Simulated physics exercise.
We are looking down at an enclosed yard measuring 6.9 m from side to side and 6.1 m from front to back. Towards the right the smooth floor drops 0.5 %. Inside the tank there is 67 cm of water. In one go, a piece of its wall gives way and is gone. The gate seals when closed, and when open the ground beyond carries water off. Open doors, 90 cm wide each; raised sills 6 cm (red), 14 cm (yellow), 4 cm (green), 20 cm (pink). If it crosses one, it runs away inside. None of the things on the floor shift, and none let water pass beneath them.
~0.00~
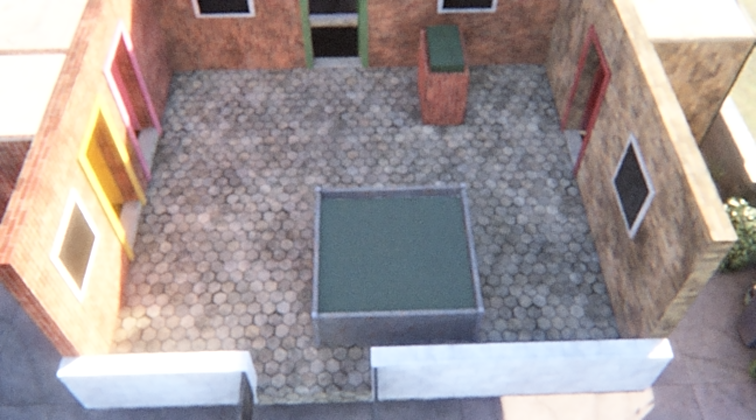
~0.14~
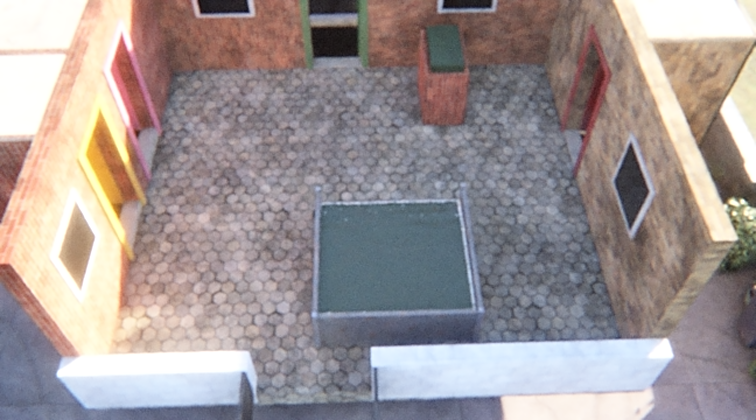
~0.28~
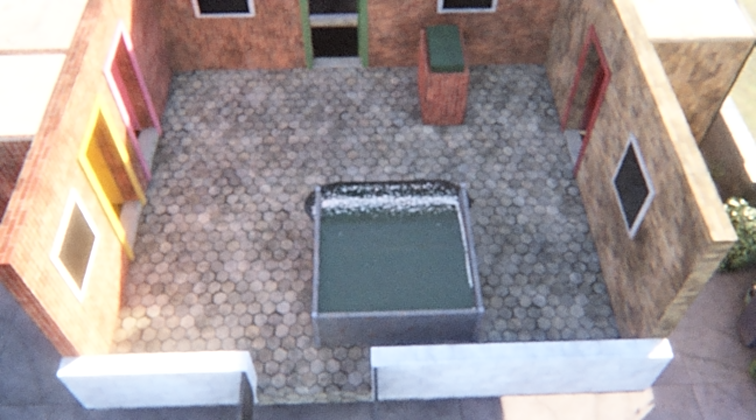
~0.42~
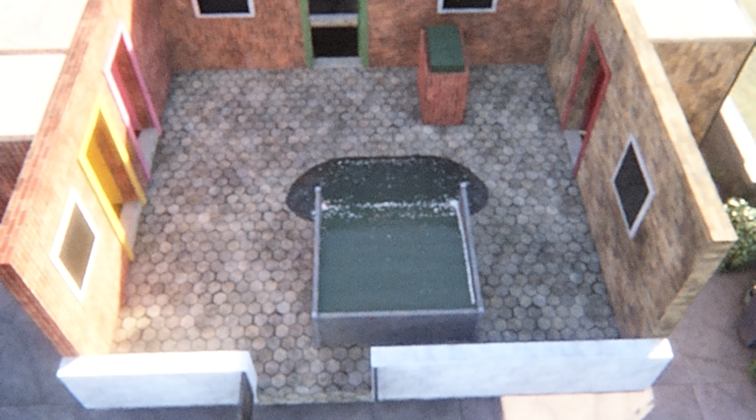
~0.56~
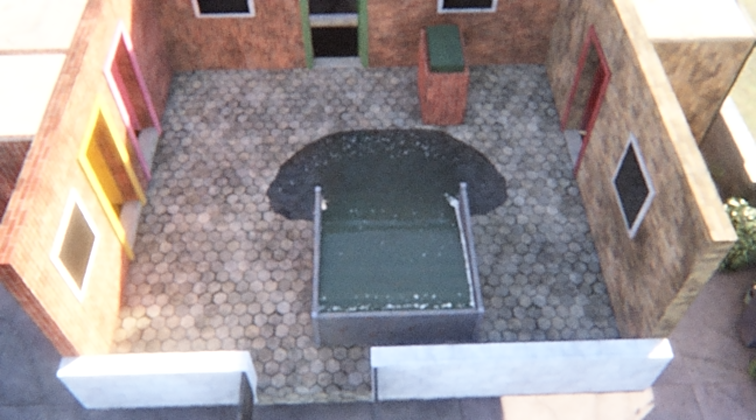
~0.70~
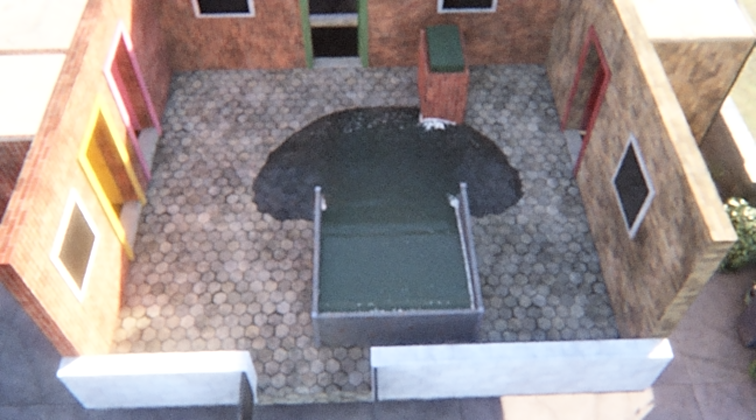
Dark green water lies still in a square tank in a paved, brick-walled yard, then pours out through the tank's far side as that wall gives way, spreading across the paving in a widening dark fan that reaches a brick block.
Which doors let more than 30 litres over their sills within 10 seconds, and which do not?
In 10 seconds, the red door lets more through; the yellow door stays within 30 litres; the green door lets more through; the pink door stays within 30 litres.
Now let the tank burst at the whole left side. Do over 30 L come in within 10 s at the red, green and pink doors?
Then red does not exceed it, green exceeds it, pink does not exceed it.
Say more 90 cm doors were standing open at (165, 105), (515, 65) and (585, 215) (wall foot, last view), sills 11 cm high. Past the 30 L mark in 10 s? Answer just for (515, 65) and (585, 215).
Taking them in order, the first gets enough and the second too little.
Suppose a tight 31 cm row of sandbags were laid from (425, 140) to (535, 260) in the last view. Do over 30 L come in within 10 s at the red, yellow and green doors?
In that case red gets no more than allowed, yellow gets no more than allowed, green gets more than allowed.
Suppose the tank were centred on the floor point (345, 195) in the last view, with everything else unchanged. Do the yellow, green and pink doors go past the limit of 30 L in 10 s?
Compared with that limit, yellow falls short, green overshoots and pink falls short.
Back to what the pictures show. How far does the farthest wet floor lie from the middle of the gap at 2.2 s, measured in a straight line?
4.8 m.
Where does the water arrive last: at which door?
That would be the yellow door.
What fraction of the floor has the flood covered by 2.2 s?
Around 45 per cent wet.
After 1.4 s water covers 35 % of the floor and is deepest (36 cm) near (389, 72); red door not reached, yellow door not reached, green door 12 cm at the sill, 20 L in, pink door not reached.
After 2.2 s water covers 45 % of the floor and is deepest (36 cm) near (379, 78); red door 7 cm at the sill, 0 L in, yellow door not reached, green door 27 cm at the sill, 130 L in, pink door not reached.
After 3.5 s water covers 50 % of the floor and is deepest (25 cm) near (505, 70); red door 13 cm at the sill, 30 L in, yellow door not reached, green door 19 cm at the sill, 303 L in, pink door 2 cm at the sill, 0 L in.
After 6.0 s water covers 90 % of the floor and is deepest (12 cm) near (172, 82); red door 9 cm at the sill, 96 L in, yellow door 4 cm at the sill, 0 L in, green door 9 cm at the sill, 412 L in, pink door 8 cm at the sill, 0 L in.
After 10.0 s water covers 100 % of the floor and is deepest (10 cm) near (572, 367); red door 3 cm at the sill, 102 L in, yellow door 3 cm at the sill, 0 L in, green door 6 cm at the sill, 445 L in, pink door 4 cm at the sill, 0 L in.
